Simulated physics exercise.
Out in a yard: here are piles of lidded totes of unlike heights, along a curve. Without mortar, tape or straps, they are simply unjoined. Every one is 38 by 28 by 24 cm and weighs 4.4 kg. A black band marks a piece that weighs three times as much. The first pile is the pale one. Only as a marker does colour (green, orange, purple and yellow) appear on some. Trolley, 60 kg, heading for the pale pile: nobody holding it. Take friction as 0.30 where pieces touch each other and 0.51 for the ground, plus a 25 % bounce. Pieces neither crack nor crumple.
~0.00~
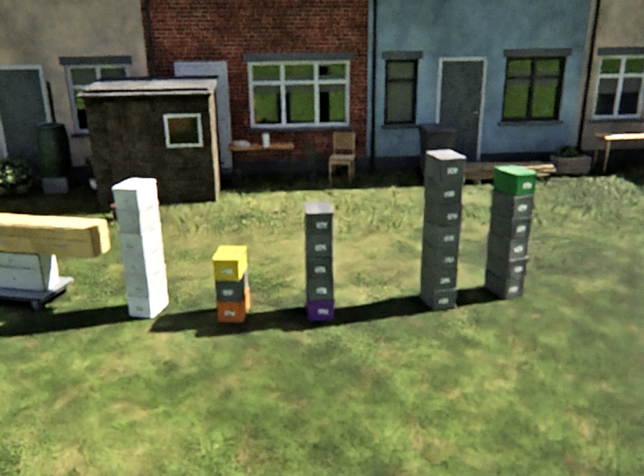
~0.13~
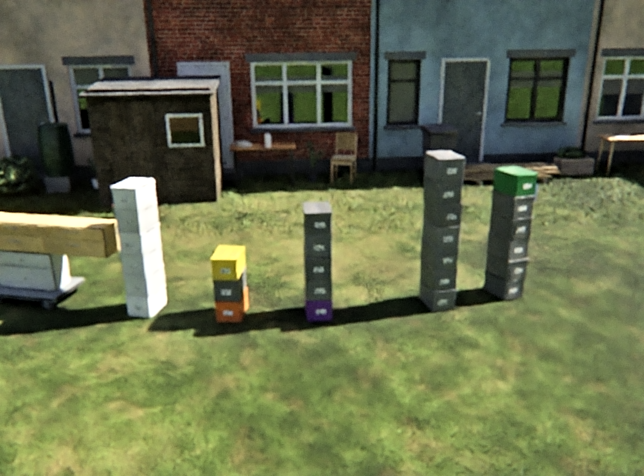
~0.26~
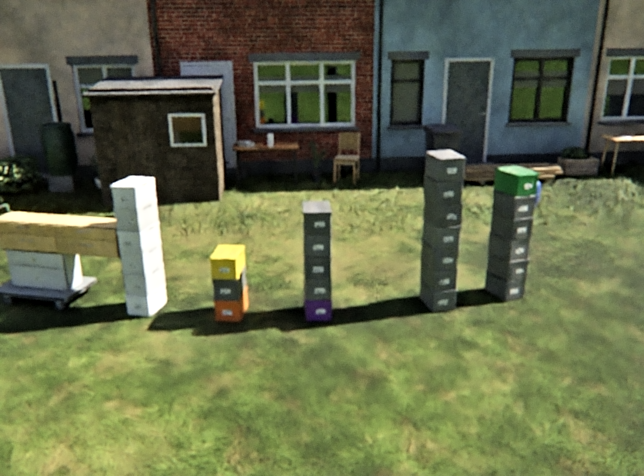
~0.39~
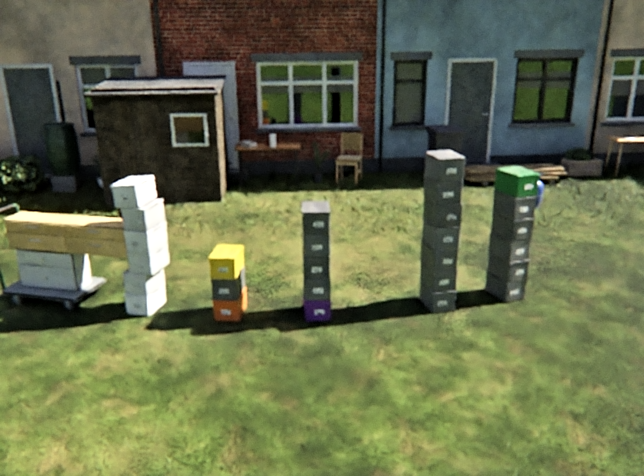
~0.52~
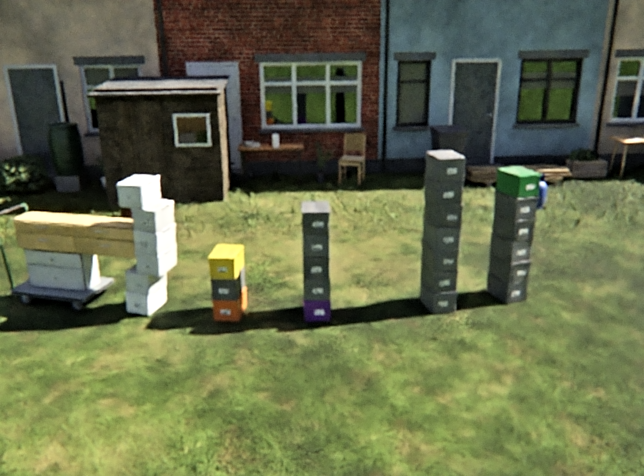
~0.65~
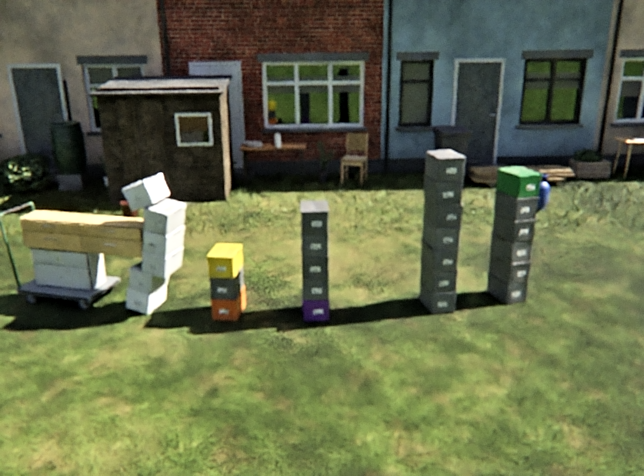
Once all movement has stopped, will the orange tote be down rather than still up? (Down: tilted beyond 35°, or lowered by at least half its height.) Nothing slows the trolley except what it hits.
No, it keeps its place.
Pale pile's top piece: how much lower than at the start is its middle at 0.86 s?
The top piece is some 20 centimetres lower than at the start.
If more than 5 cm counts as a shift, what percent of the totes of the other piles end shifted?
10 percent.
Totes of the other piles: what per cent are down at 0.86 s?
0 percent by then.
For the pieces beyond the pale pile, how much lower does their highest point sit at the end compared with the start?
0 cm.
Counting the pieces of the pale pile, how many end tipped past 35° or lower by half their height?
That happens to 5 of them.
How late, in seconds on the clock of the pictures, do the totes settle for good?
At around 3.0 s.
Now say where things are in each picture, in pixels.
In the first picture (places mark the middle of the side facing us; the camera moves round a little), load (86, 238) 34 cm short; orange tote (230, 313); purple tote (321, 311); yellow tote (226, 271); the rest undisturbed.
In the second picture, load (98, 238) 19 cm short; orange tote (228, 313).
In the third picture, load (111, 237) 37 mm short; orange tote (227, 312).
In the fourth picture, load (121, 237) 9 cm in, top of the pale pile leaning 4°; orange tote (226, 312); the rest undisturbed.
In the fifth picture, load (129, 238) 19 cm in; orange tote (226, 312); the rest undisturbed.
In the sixth picture, load (136, 237) 27 cm in, top of the pale pile leaning 20°; orange tote (224, 311); green tote (507, 184); purple tote (316, 312); the rest undisturbed.
After 0.86 s, 2 of the pale pile down; none of the 21 other totes down; orange tote unmoved.
After 1.16 s, 5 of the pale pile down; none of the 21 other totes down, 2 disturbed; orange tote unmoved; yellow tote leaning 6°.
After 1.72 s, 5 of the pale pile down; 2 of the 21 other totes down; orange tote unmoved; yellow tote 48 cm lower.
At rest (3.2 s), 5 of the pale pile down; 2 of the 21 other totes down; orange tote unmoved; purple tote unmoved; green tote unmoved. As the last picture would show them, middles, orange tote near (229, 303), purple tote near (316, 303).
